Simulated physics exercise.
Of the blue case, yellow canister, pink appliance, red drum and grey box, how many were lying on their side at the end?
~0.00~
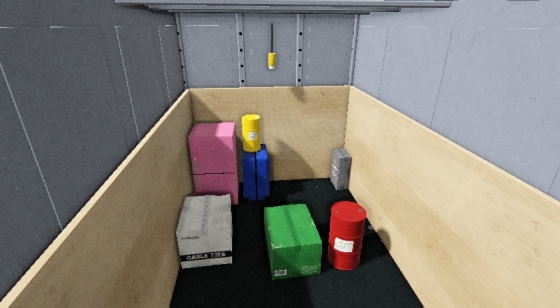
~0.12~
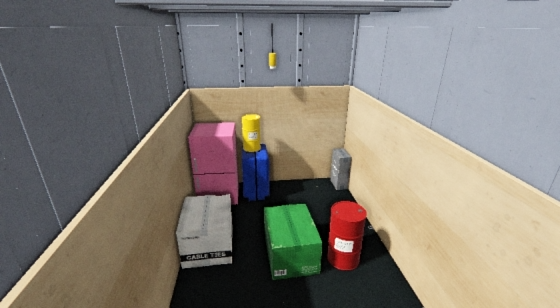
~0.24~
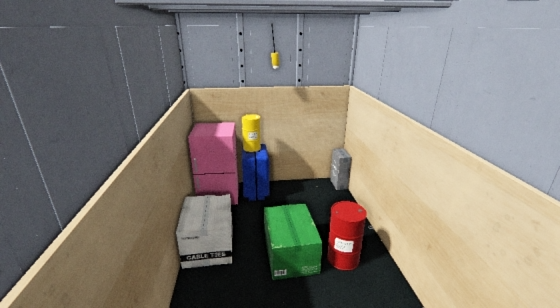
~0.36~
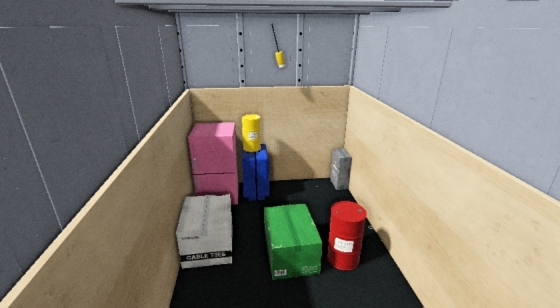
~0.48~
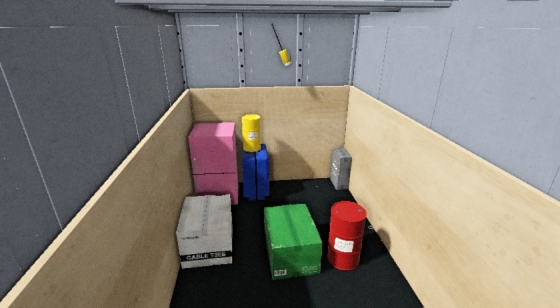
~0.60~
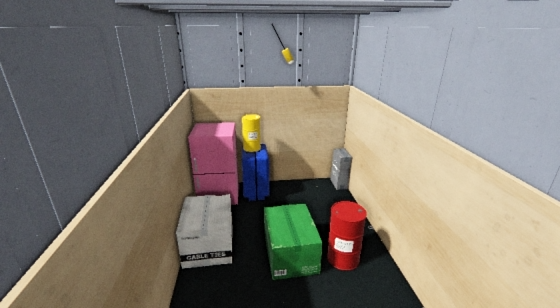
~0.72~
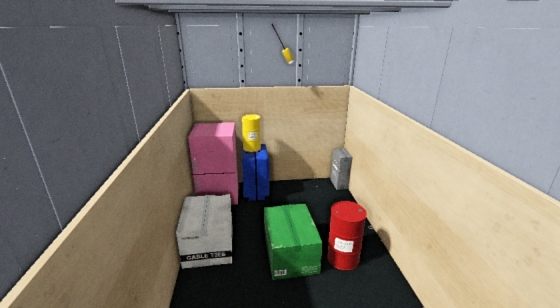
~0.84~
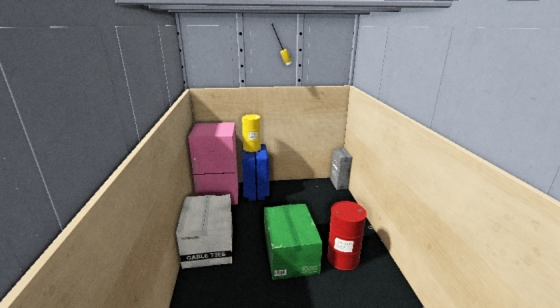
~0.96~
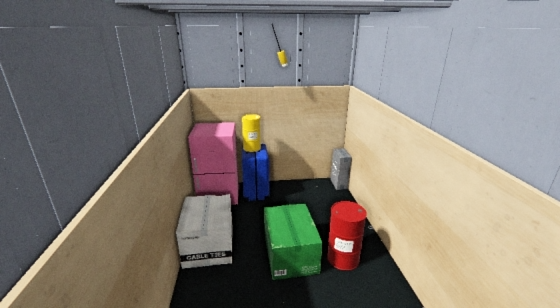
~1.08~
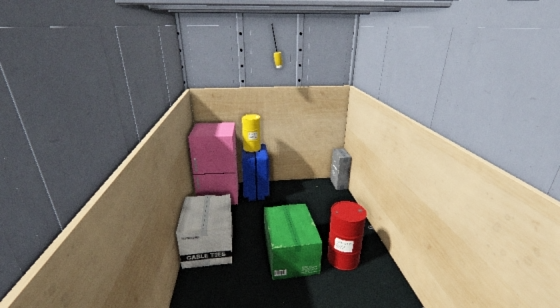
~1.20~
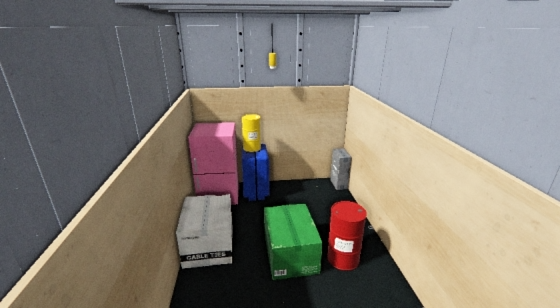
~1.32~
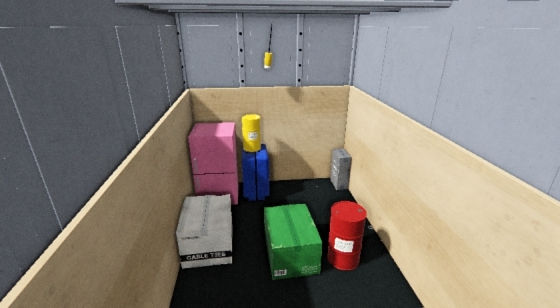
None of them were lying on their side, as all five were still standing upright at the end.
A small yellow object hanging at the back of a van's load bay swung out to the right, then swung back and drifted slightly left, while the boxes, red drum, blue case, pink appliance and yellow canister all stayed where they were.
